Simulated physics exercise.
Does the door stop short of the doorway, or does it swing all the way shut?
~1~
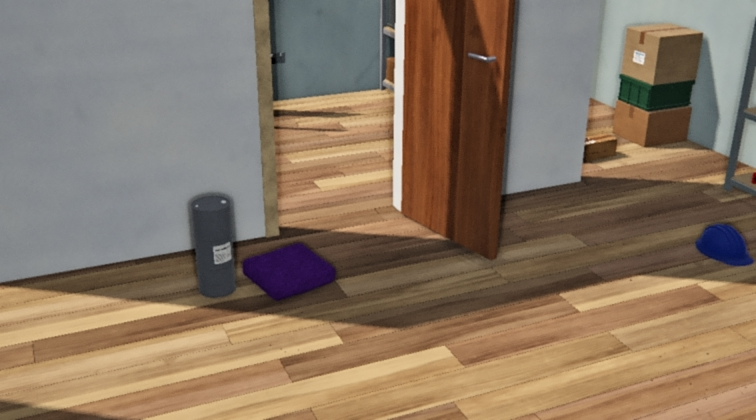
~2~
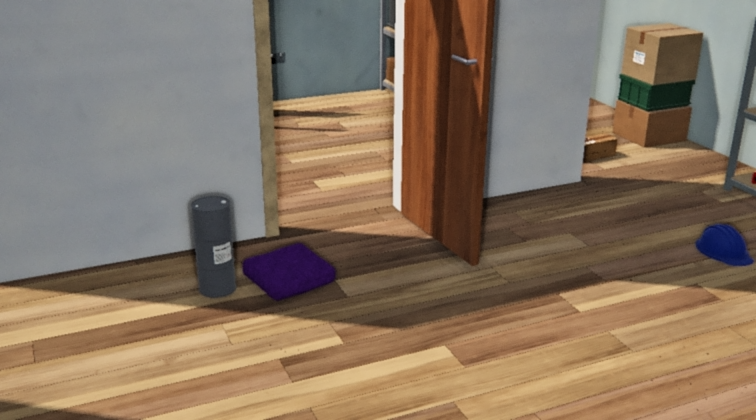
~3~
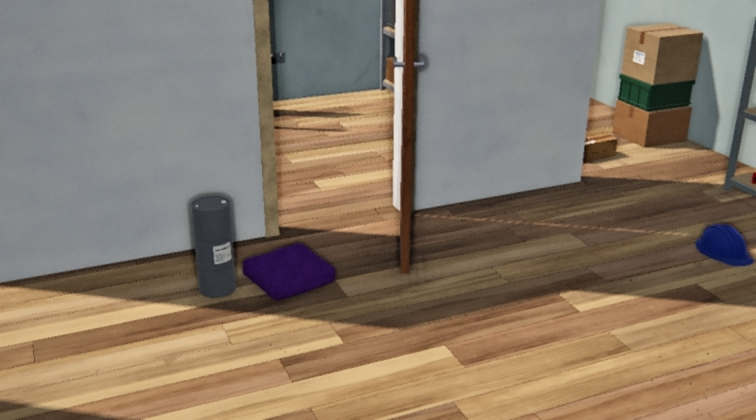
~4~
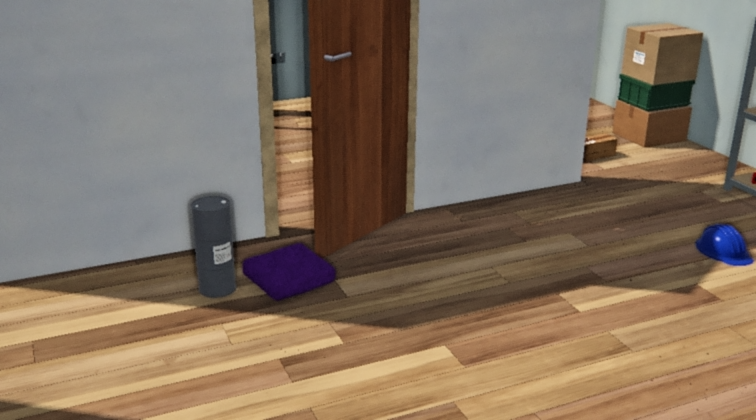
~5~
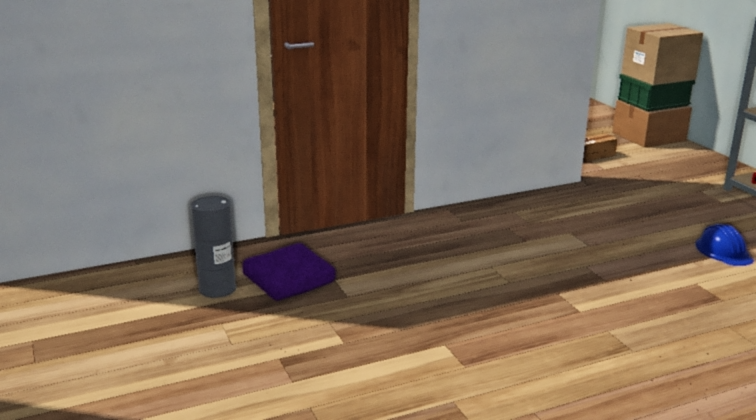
It swings all the way shut, filling the doorway without the cushion or the canister getting in its way.
